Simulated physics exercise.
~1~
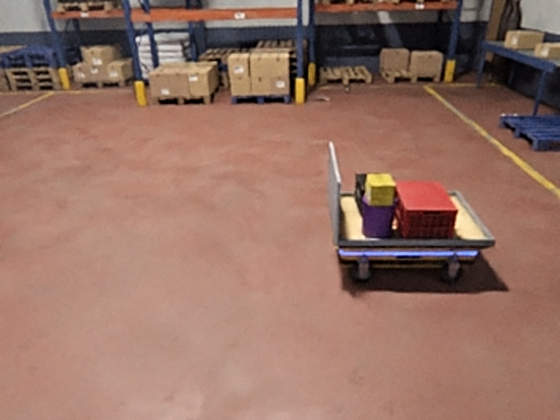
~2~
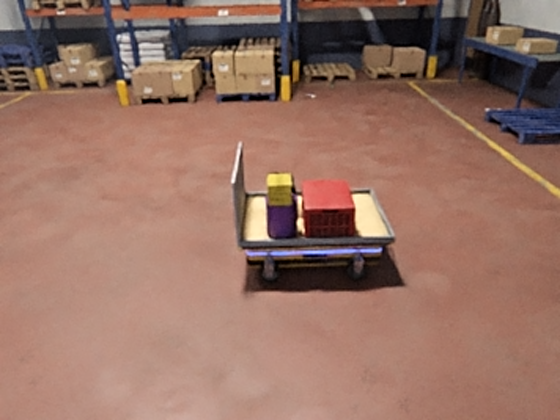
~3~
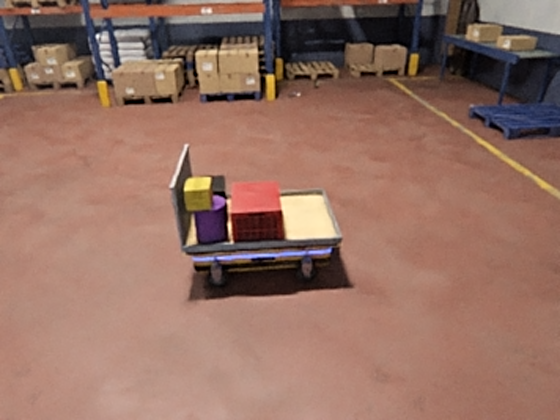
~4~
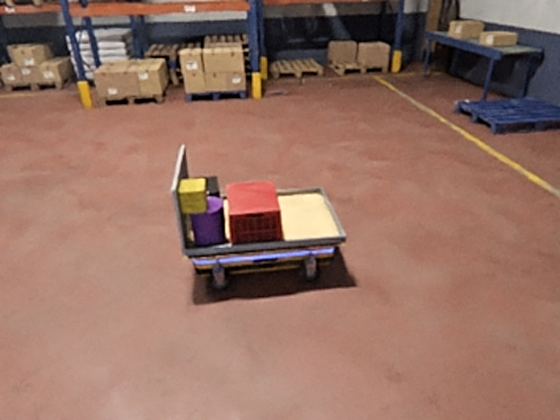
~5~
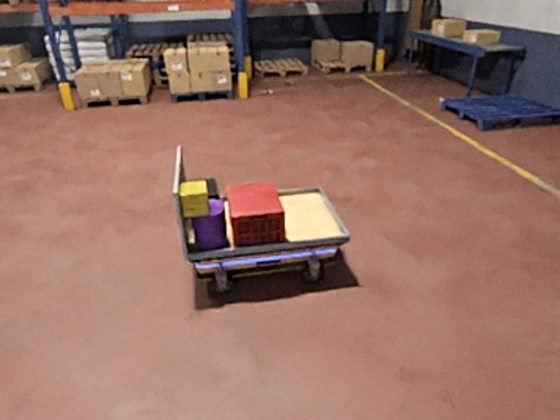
At first, a low cart with a tall board at its left end rolls left across a reddish warehouse floor, carrying a red crate, a purple pail, a yellow parcel and a dark box. It continues toward the middle of the view, with the yellow parcel above the pail. As the cart comes to a halt, the load shifts a little toward the board, and the yellow parcel ends up closer to it. The cart then stays put while the view drifts slightly around it. In the end, all four items remain on the deck, the dark box still upright behind the parcel.
